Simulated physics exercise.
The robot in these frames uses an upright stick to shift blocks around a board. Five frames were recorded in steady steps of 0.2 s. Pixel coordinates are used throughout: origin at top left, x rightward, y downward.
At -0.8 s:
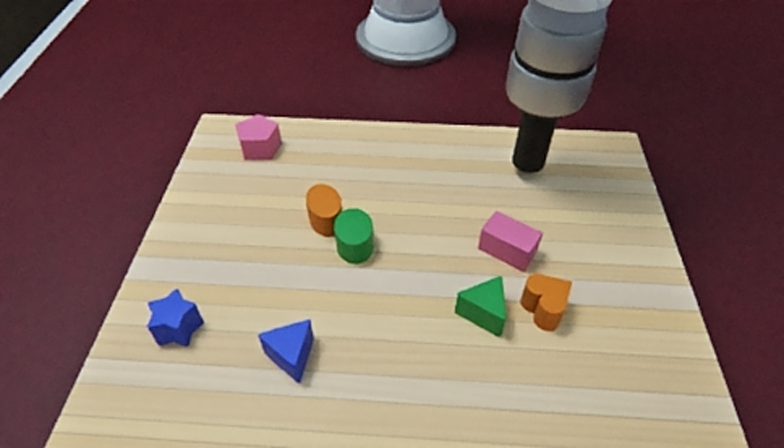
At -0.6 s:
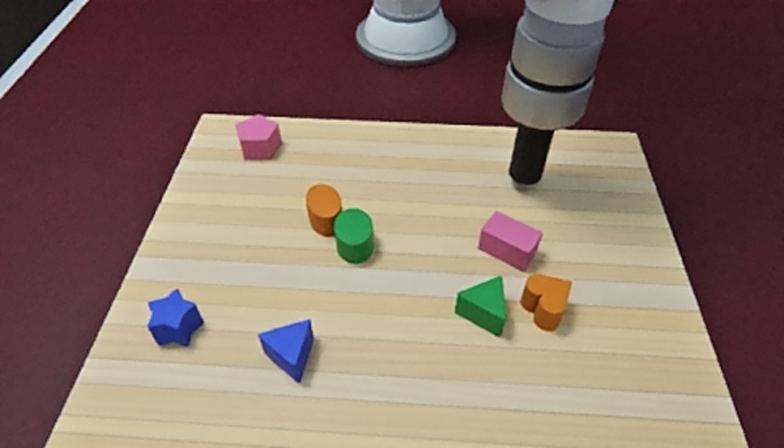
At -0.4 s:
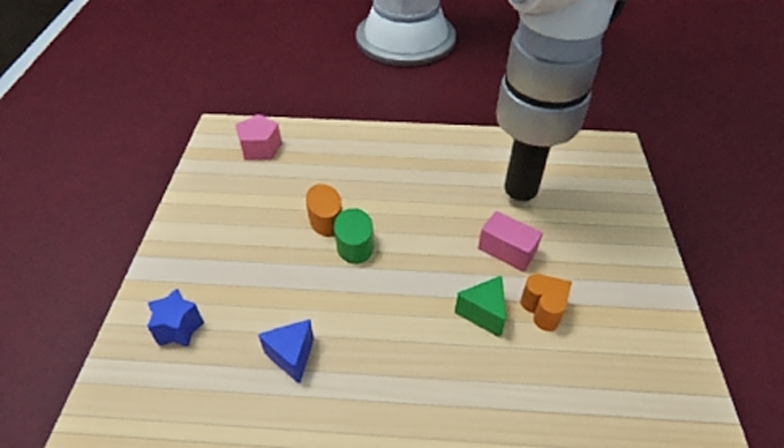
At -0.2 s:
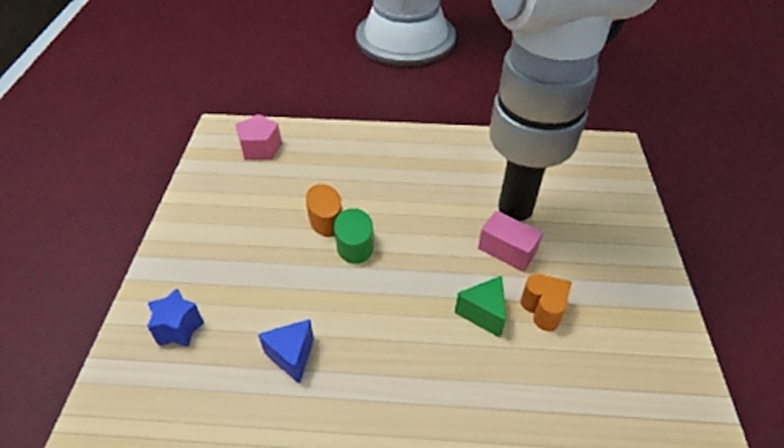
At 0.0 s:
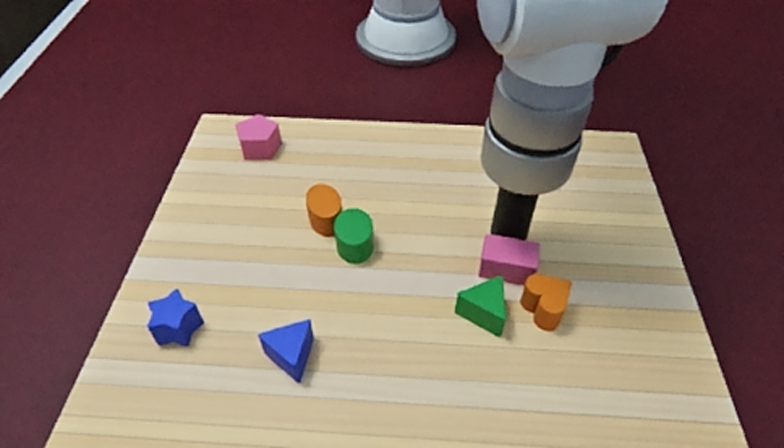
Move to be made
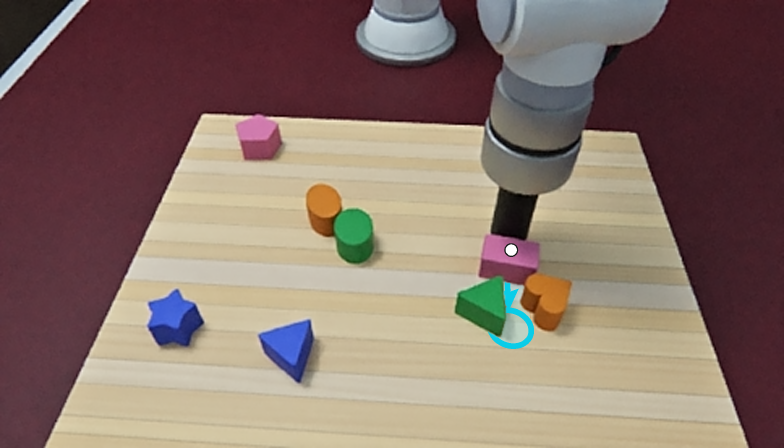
A robot's black stick moved down the board to the pink block and nudged it slightly closer to the green triangle and orange heart, while the other blocks stayed still.
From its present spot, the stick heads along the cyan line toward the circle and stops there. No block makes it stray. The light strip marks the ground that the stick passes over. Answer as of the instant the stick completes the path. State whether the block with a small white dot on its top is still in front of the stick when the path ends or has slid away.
The block stays ahead.
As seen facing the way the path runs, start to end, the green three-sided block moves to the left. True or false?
The statement is false.
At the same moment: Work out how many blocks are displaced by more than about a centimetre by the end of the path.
My prediction: No fewer than three blocks.
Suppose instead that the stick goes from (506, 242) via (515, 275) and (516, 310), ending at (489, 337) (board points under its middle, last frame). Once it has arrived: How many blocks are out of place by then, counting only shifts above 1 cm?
I'd put the number at three or more.
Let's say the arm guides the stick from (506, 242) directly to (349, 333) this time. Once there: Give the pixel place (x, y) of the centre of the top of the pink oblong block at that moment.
I'd place it at (504, 265), taking the centre of its top.
Drawn move, from (506, 242) to (510, 328); the dot is on the pink oblong block.
The first path, step by step. One third of the way, stick (510, 259); green three-sided block (486, 310), turned 25° clockwise; pink oblong block (517, 280), turned 15° anticlockwise; orange heart block (561, 309), turned 15° anticlockwise.
Two thirds of the way, stick (511, 288); green three-sided block (476, 337), turned 55° clockwise; pink oblong block (517, 311), turned 10° anticlockwise; orange heart block (572, 332), turned 65° anticlockwise.
At the end, stick (513, 319); green three-sided block (470, 357), turned 105° clockwise; pink oblong block (520, 345); orange heart block (574, 338), turned 90° anticlockwise.
